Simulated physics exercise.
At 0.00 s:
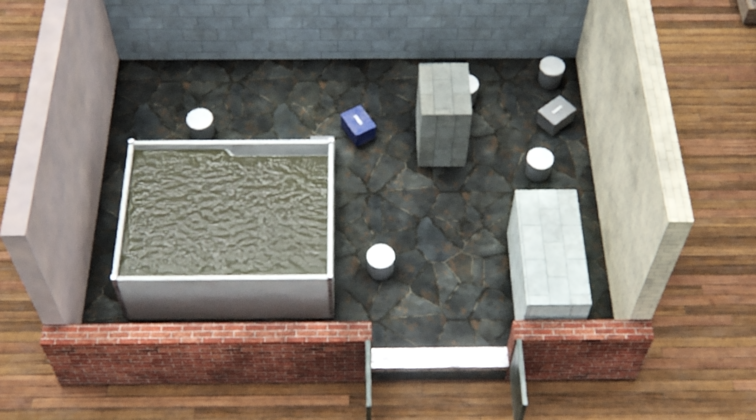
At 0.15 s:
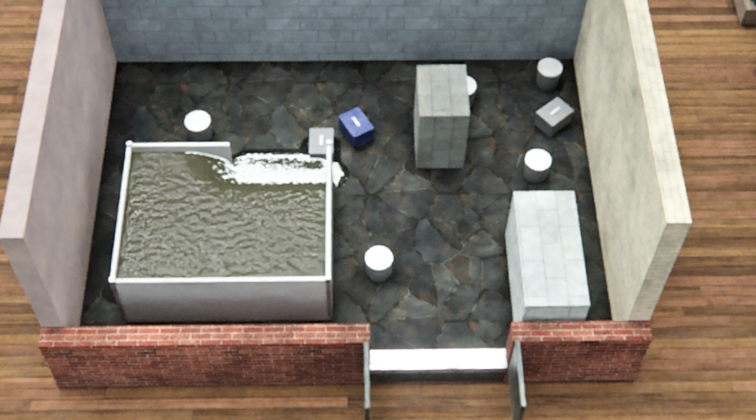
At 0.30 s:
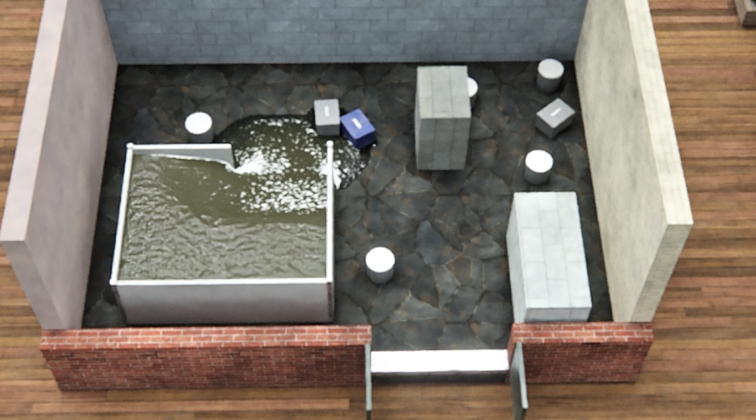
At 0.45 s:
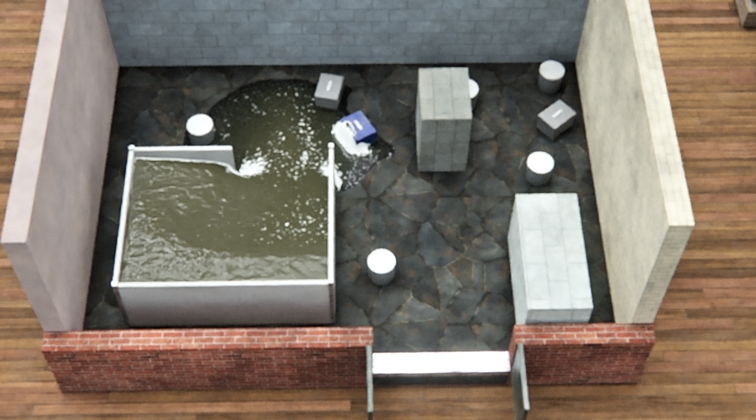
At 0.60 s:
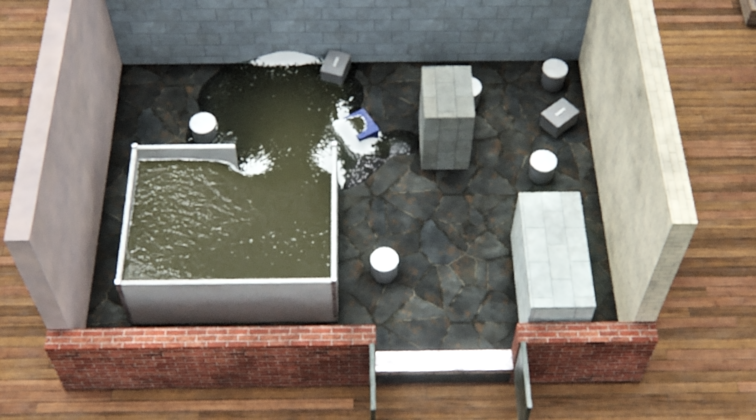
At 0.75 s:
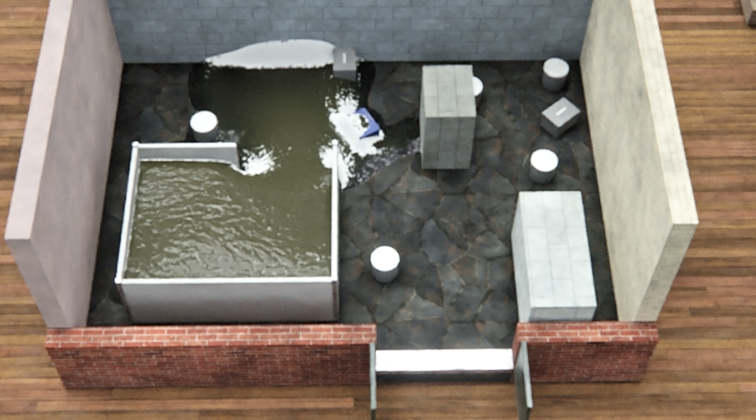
Walled yard with water bursting from a tank's back corner, pushing a grey box to the rear wall and surging against a blue one.
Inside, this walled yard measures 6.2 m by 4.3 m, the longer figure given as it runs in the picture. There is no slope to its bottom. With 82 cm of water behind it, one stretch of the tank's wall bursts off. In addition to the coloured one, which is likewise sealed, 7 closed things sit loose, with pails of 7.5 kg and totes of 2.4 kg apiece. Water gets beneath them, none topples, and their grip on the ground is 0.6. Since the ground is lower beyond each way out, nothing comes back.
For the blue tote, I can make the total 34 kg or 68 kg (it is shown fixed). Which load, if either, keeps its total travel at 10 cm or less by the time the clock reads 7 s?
I'd say only the heavier mass keeps it put.
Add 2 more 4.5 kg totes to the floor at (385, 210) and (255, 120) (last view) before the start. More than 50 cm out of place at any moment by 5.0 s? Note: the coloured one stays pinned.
Results, in sequence: Not exceeded / exceeded.
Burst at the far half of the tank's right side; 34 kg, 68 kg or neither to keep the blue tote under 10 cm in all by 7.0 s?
The lighter one.
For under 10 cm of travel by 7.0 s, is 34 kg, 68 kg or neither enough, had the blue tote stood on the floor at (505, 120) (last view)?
Going by the scene, the lighter weight suffices.
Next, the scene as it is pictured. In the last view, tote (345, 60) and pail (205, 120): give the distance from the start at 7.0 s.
Net shift, one by one: 200 cm / 60 cm.
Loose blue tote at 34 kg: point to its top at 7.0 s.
Somewhere around (521, 109).
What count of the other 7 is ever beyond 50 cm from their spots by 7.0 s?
My count gives 7.
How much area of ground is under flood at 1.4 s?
At that time the wet patch spans about 11.5 m2.
After 1.4 s the blue tote would be 68 cm from its start with 34 kg and 0 cm from its start with 68 kg; 14 cm of water round it then.
After 3.1 s the blue tote would be 200 cm from its start with 34 kg and 0 cm from its start with 68 kg; 17 cm of water round it then.
After 4.9 s the blue tote would be 204 cm from its start with 34 kg and 0 cm from its start with 68 kg; 13 cm of water round it then.
After 7.0 s the blue tote would be 205 cm from its start with 34 kg and 0 cm from its start with 68 kg; 11 cm of water round it then.
